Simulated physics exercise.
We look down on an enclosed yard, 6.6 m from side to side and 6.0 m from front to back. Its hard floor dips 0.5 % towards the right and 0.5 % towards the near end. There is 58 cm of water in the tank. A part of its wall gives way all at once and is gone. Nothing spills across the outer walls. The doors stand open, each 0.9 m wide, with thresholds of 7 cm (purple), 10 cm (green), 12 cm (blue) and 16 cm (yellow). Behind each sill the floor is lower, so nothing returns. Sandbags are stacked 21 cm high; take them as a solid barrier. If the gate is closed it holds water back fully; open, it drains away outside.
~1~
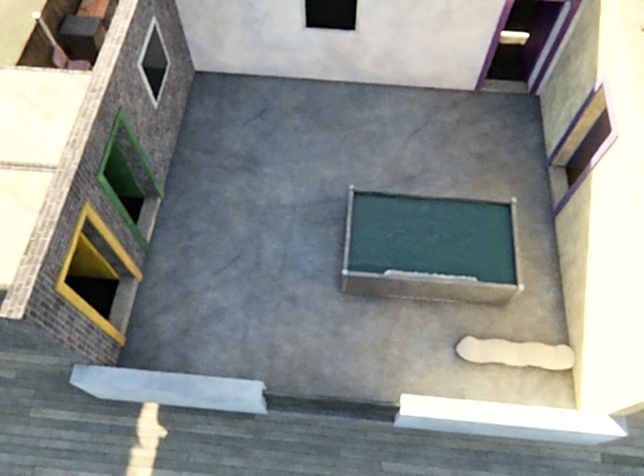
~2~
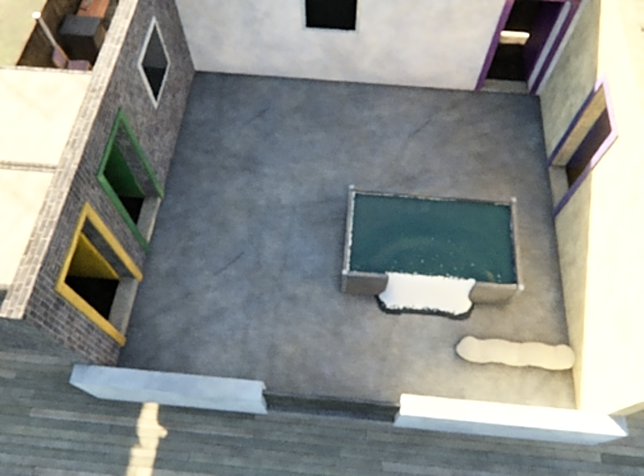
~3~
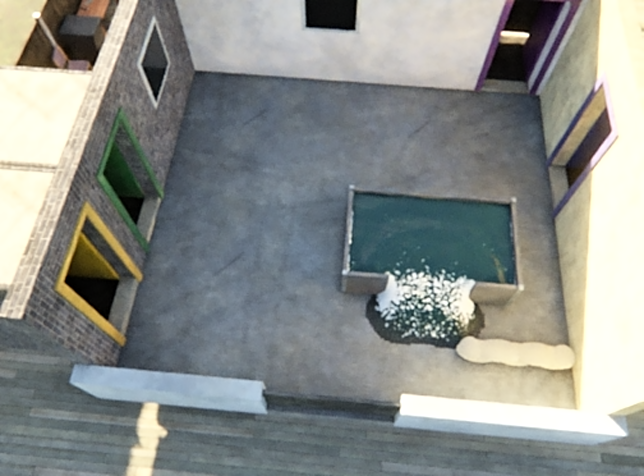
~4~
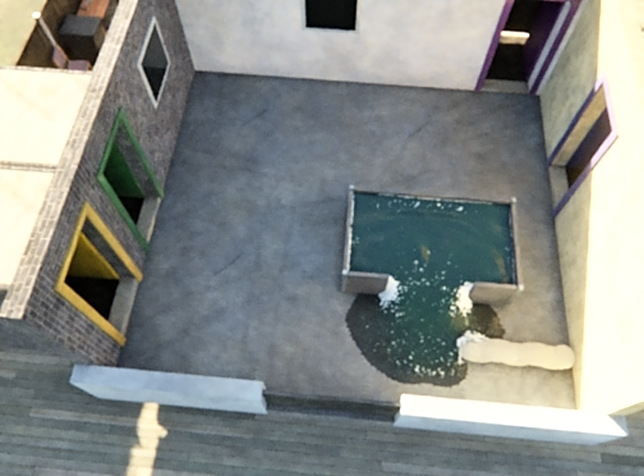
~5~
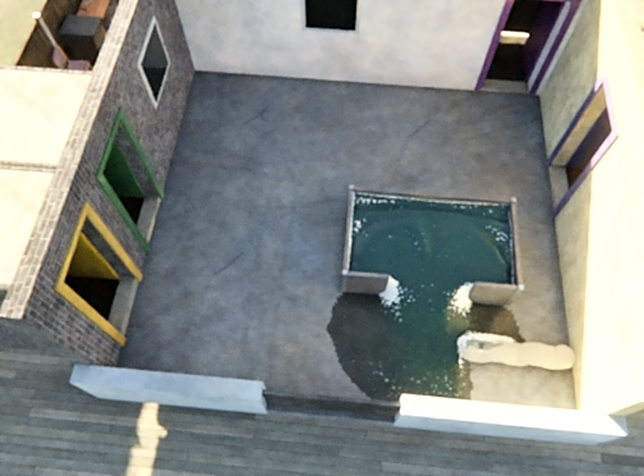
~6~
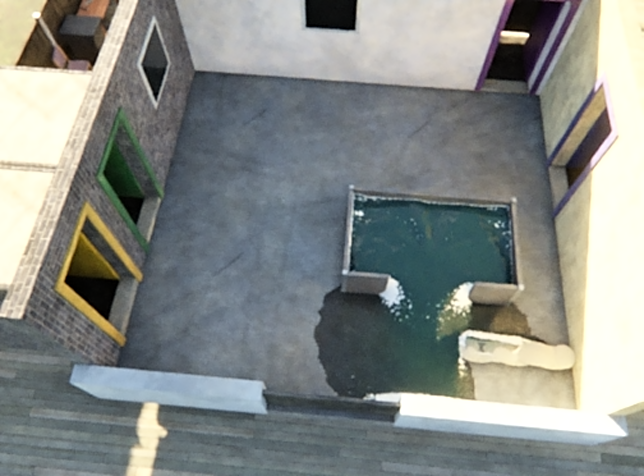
The video shows a walled yard from above, where water pours through a gap opening in the near side of a rectangular tank, spreading across the grey floor towards the low white front wall and around pale sandbags.
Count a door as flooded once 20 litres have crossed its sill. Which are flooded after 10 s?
The water let in: At the purple door it keeps below the limit; at the green door it does not reach the limit; at the blue door it keeps below the limit; at the yellow door it stays under the limit.
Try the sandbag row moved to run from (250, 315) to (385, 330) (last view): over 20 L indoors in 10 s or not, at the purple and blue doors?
Against that limit: Purple above, blue not over.
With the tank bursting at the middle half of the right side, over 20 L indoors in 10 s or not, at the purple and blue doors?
Against that limit: Purple above, blue not over.
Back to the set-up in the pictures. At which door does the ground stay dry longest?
The purple one.
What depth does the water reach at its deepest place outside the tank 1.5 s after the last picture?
Up to some 36 cm.
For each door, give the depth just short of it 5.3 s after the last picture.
In cm: Purple 8, green 7, blue 4, yellow 13.
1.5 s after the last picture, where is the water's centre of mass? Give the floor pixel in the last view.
Around (417, 307).
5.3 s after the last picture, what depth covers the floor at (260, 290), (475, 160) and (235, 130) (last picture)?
Roughly 3, 1 and 3 cm, in turn.
Then, 0.7 s after the last picture water covers 15 % of the floor and is deepest (43 cm) near (441, 396); purple door not reached, green door not reached, blue door not reached, yellow door not reached.
Then, 1.5 s after the last picture water covers 25 % of the floor and is deepest (36 cm) near (572, 421); purple door not reached, green door not reached, blue door not reached, yellow door not reached.
Then, 2.8 s after the last picture water covers 45 % of the floor and is deepest (29 cm) near (545, 419); purple door not reached, green door 8 cm at the sill, 0 L in, blue door 2 cm at the sill, 0 L in, yellow door 17 cm at the sill, 2 L in.
Then, 5.3 s after the last picture water covers 70 % of the floor and is deepest (17 cm) near (558, 420); purple door 8 cm at the sill, 0 L in, green door 7 cm at the sill, 0 L in, blue door 4 cm at the sill, 0 L in, yellow door 13 cm at the sill, 2 L in.
Then, 9.3 s after the last picture water covers 95 % of the floor and is deepest (9 cm) near (127, 379); purple door 6 cm at the sill, 1 L in, green door 6 cm at the sill, 0 L in, blue door 4 cm at the sill, 0 L in, yellow door 8 cm at the sill, 3 L in.
